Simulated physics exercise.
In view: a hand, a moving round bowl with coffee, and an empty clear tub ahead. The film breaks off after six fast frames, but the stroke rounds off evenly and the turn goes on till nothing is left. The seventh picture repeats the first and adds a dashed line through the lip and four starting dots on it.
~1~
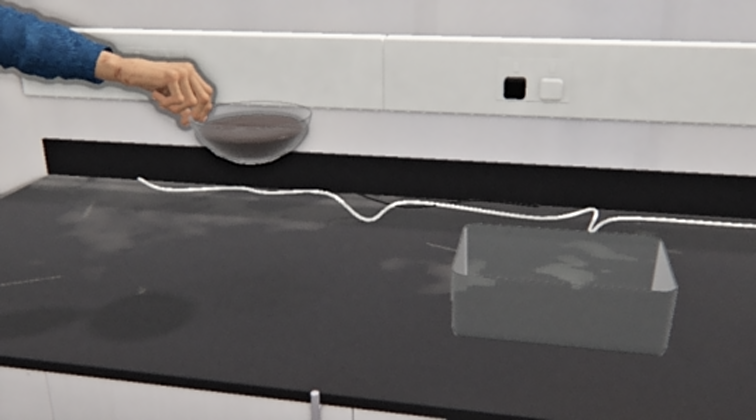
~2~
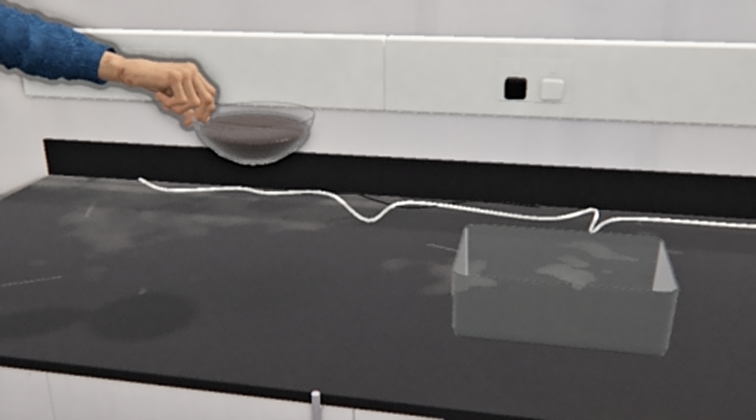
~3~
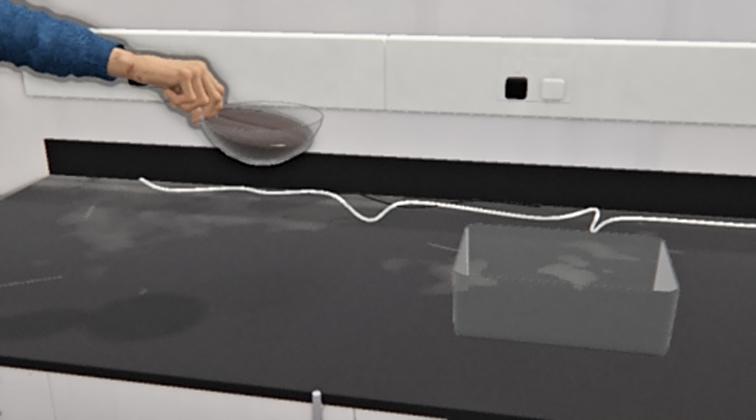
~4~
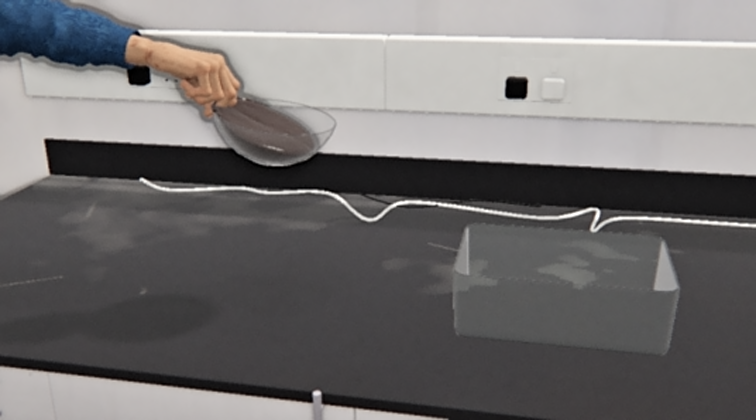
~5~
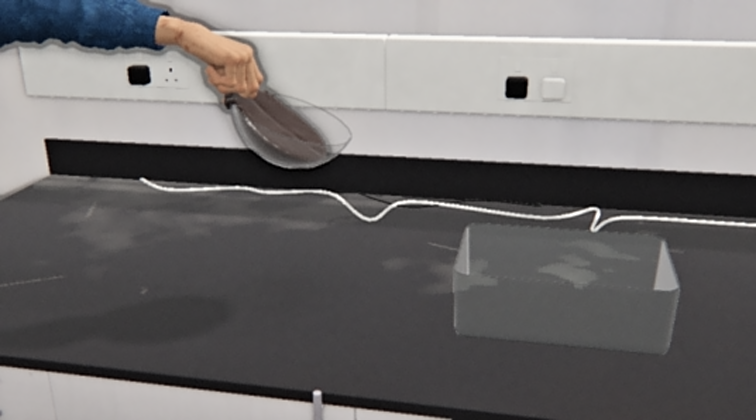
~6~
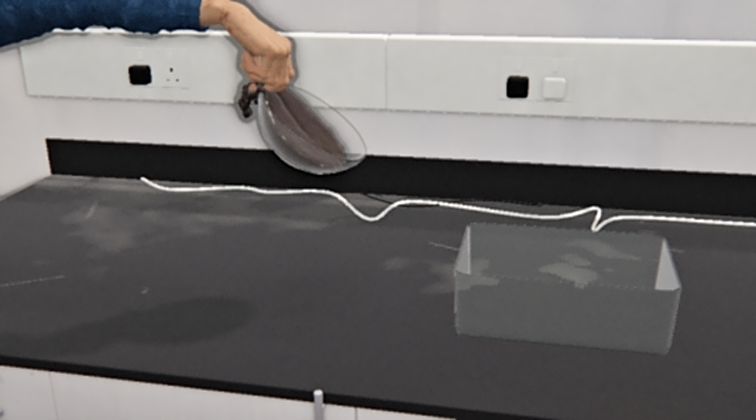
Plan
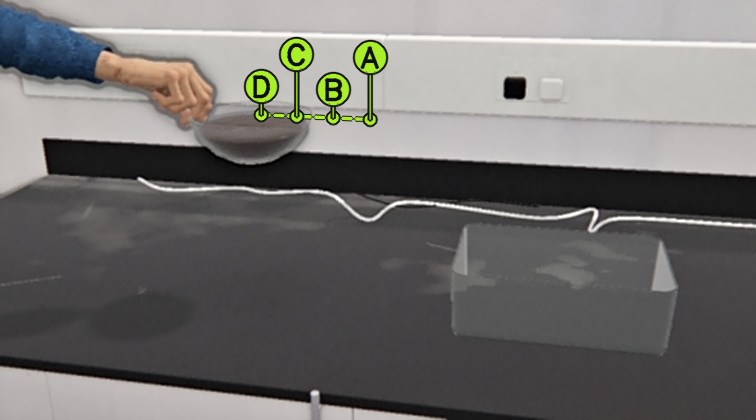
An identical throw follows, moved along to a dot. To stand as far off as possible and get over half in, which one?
I would pick dot B.
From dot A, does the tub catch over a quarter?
Yes.
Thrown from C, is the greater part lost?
Yes, that goes wrong.
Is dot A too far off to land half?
No, not at all.
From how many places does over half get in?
Two of the four.
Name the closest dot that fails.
Here it is dot C.
In lime, A at (370, 119); B at (333, 117); C at (296, 116); D at (261, 114).
If A is chosen, about 79 % lands in the tub, 9 % falls short and 13 % goes beside or beyond.
If B is chosen, about 70 % lands in the tub, 20 % falls short and 10 % goes beside or beyond.
If C is chosen, about 14 % lands in the tub, 79 % falls short and 7 % goes beside or beyond.
If D is chosen, about 0 % lands in the tub, 96 % falls short and 4 % goes beside or beyond.
